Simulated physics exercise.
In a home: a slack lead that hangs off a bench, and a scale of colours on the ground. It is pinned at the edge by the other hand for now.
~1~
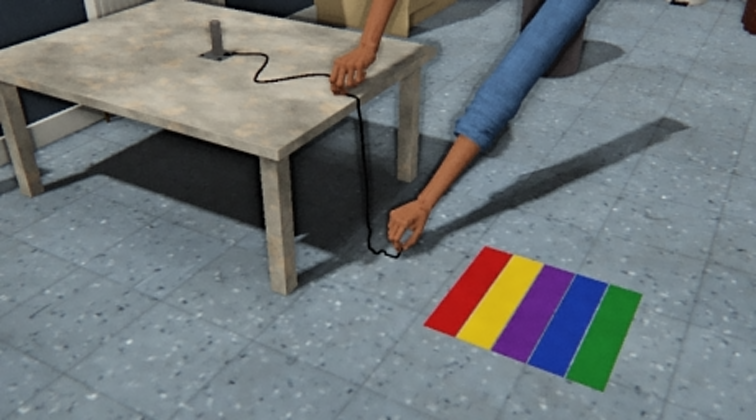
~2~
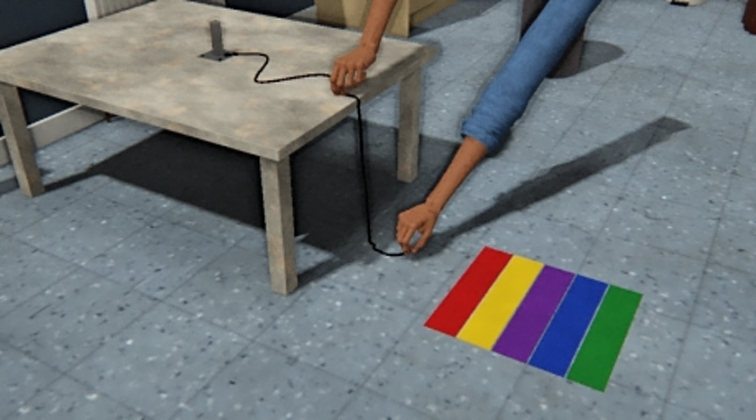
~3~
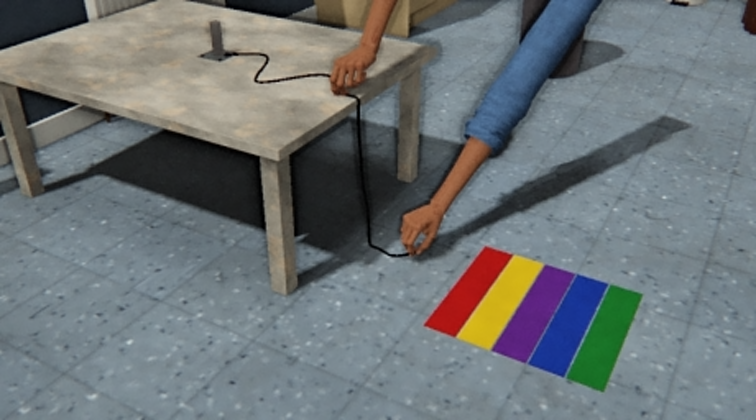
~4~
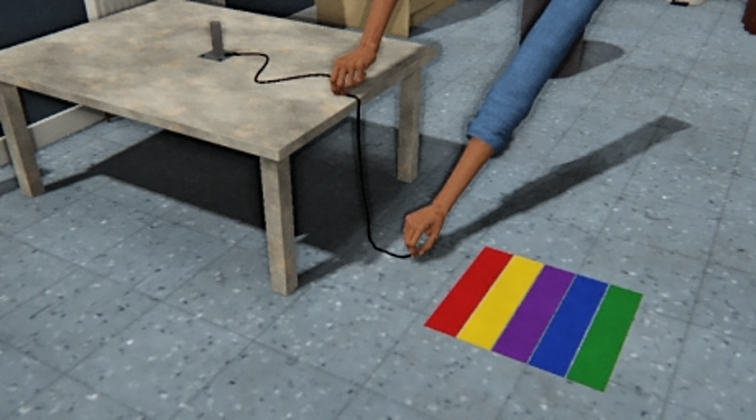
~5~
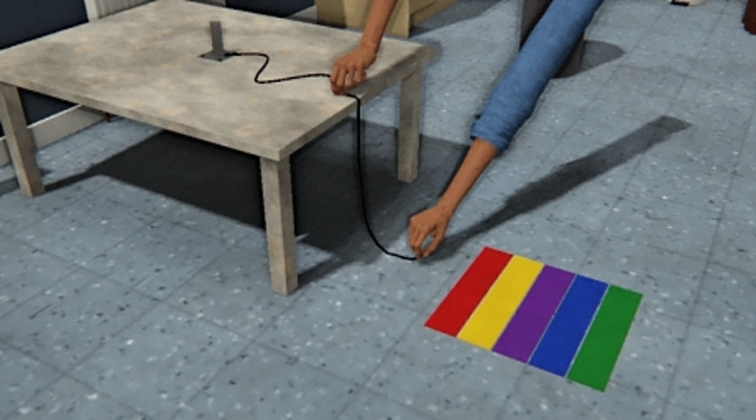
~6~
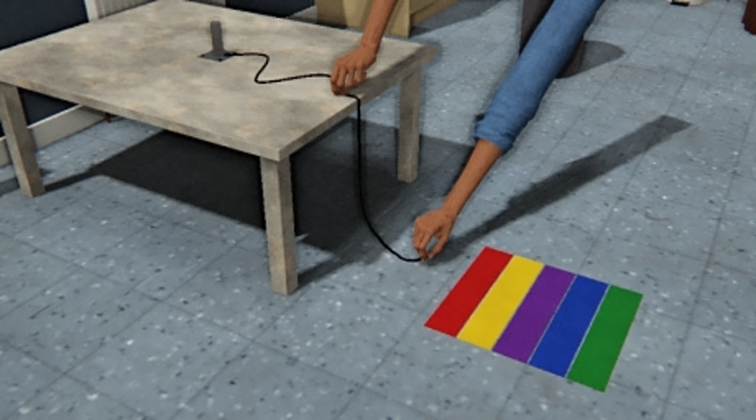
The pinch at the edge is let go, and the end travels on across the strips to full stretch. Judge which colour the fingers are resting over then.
The green strip.
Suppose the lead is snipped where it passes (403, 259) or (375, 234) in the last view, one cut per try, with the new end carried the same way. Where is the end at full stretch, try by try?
For the first cut it's about (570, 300), and for the second about (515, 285).
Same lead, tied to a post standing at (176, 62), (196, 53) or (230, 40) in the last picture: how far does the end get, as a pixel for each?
Around (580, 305), (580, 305) and (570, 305).
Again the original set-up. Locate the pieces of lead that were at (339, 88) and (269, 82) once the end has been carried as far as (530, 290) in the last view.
The first goes to (372, 144), the other to (320, 85).
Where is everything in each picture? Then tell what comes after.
End (402, 248); red (451, 315); yellow (484, 326); purple (519, 339); blue (555, 352); green (593, 365), in the first frame.
End (410, 251); lead through (258, 54) (256, 78) (317, 75) (354, 97) (363, 171) (369, 233), in the second frame.
End (415, 253), in the third frame.
End (417, 253); lead through (258, 54) (256, 78) (317, 75) (354, 98) (361, 170) (369, 233), in the fourth frame.
End (422, 255), in the fifth frame.
End (427, 257); lead through (259, 55) (256, 79) (318, 75) (354, 98) (360, 170) (375, 233), in the sixth frame.
Early on, end near (530, 290); over purple.
Midway, end near (580, 306); over blue.
At the end of the slack, end near (610, 316); over green. The green one.
